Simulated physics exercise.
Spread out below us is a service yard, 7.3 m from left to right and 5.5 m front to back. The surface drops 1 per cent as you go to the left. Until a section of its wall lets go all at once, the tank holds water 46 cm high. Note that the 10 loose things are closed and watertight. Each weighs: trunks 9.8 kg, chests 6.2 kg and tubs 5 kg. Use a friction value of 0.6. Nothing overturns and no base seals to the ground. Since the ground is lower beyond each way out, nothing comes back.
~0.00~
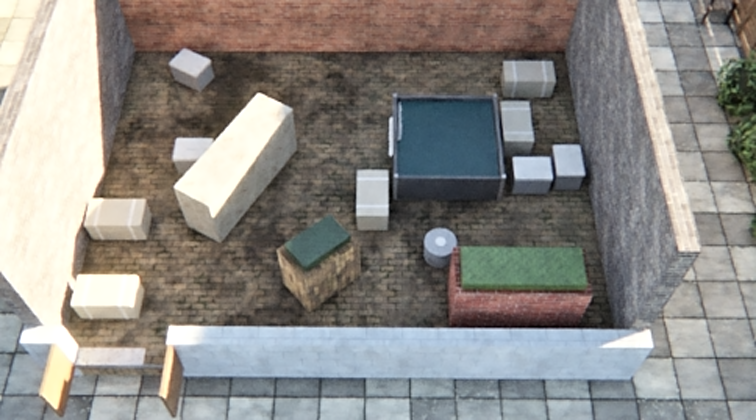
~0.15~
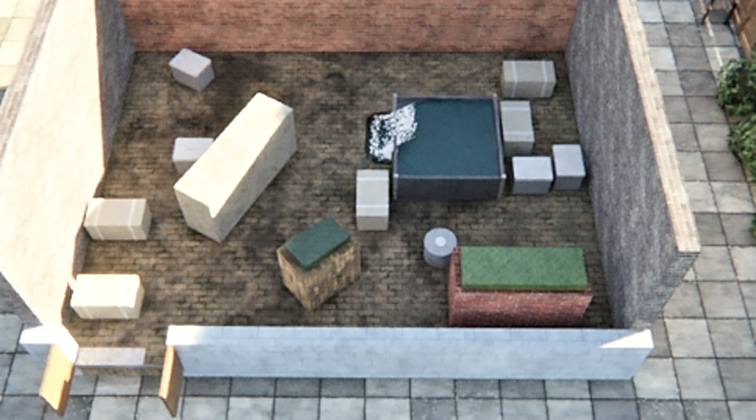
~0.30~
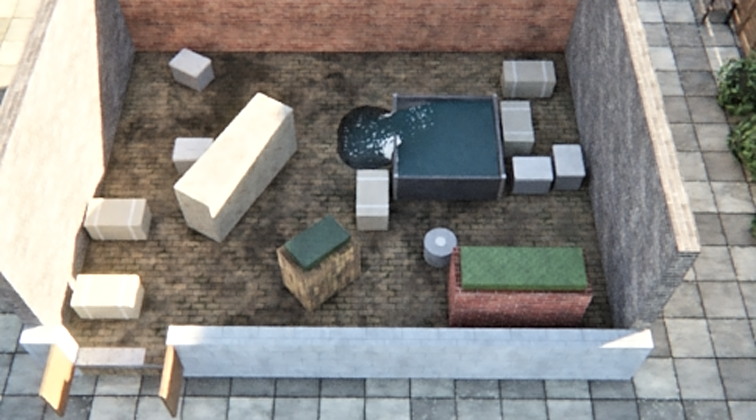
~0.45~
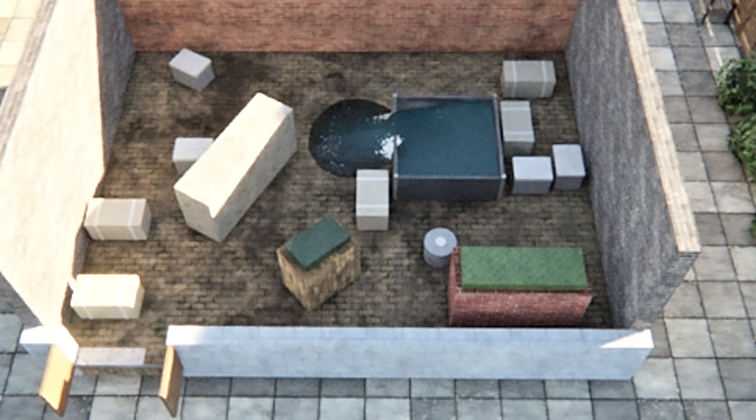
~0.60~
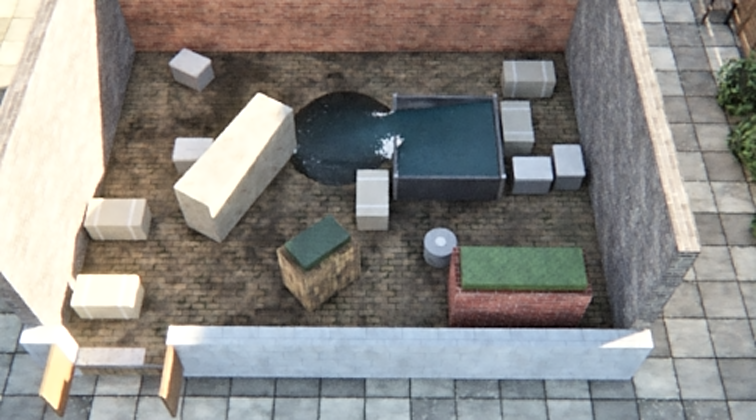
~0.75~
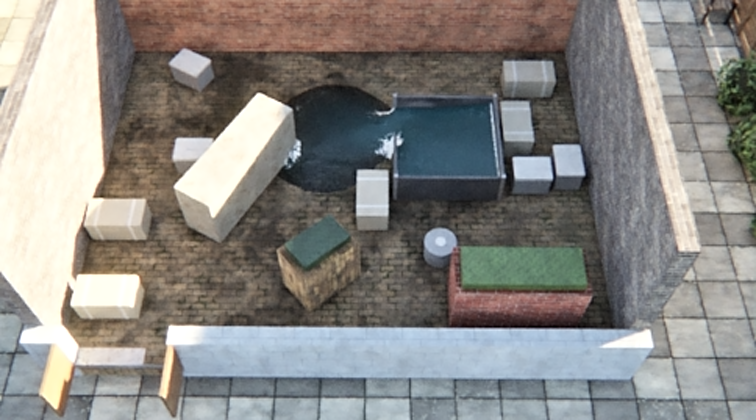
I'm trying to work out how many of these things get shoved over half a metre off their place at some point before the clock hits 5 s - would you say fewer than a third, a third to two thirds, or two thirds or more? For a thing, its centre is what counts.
I would say fewer than a third.
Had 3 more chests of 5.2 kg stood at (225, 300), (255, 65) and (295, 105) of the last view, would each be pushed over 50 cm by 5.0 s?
In that order: Over, over, over.
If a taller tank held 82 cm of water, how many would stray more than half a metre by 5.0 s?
Result: 3.
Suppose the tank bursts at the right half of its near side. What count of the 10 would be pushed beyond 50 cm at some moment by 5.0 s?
That would give 2.
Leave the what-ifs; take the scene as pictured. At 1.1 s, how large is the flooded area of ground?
About 7.5 m2.
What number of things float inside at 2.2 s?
0 at that moment.
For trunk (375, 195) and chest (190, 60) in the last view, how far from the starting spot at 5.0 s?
Shifts in order: 0 cm; 150 cm.
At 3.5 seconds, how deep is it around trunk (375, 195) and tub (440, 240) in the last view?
I'd estimate 0 cm for the first and 0 cm for the second.
After 1.1 s 0 of 10 are over 50 cm from their spots; 0 afloat.
After 2.2 s 1 of 10 are over 50 cm from their spots; 0 afloat.
After 3.5 s 1 of 10 are over 50 cm from their spots; 1 afloat.
After 5.0 s 1 of 10 are over 50 cm from their spots, and 1 have been at some point; 1 afloat.
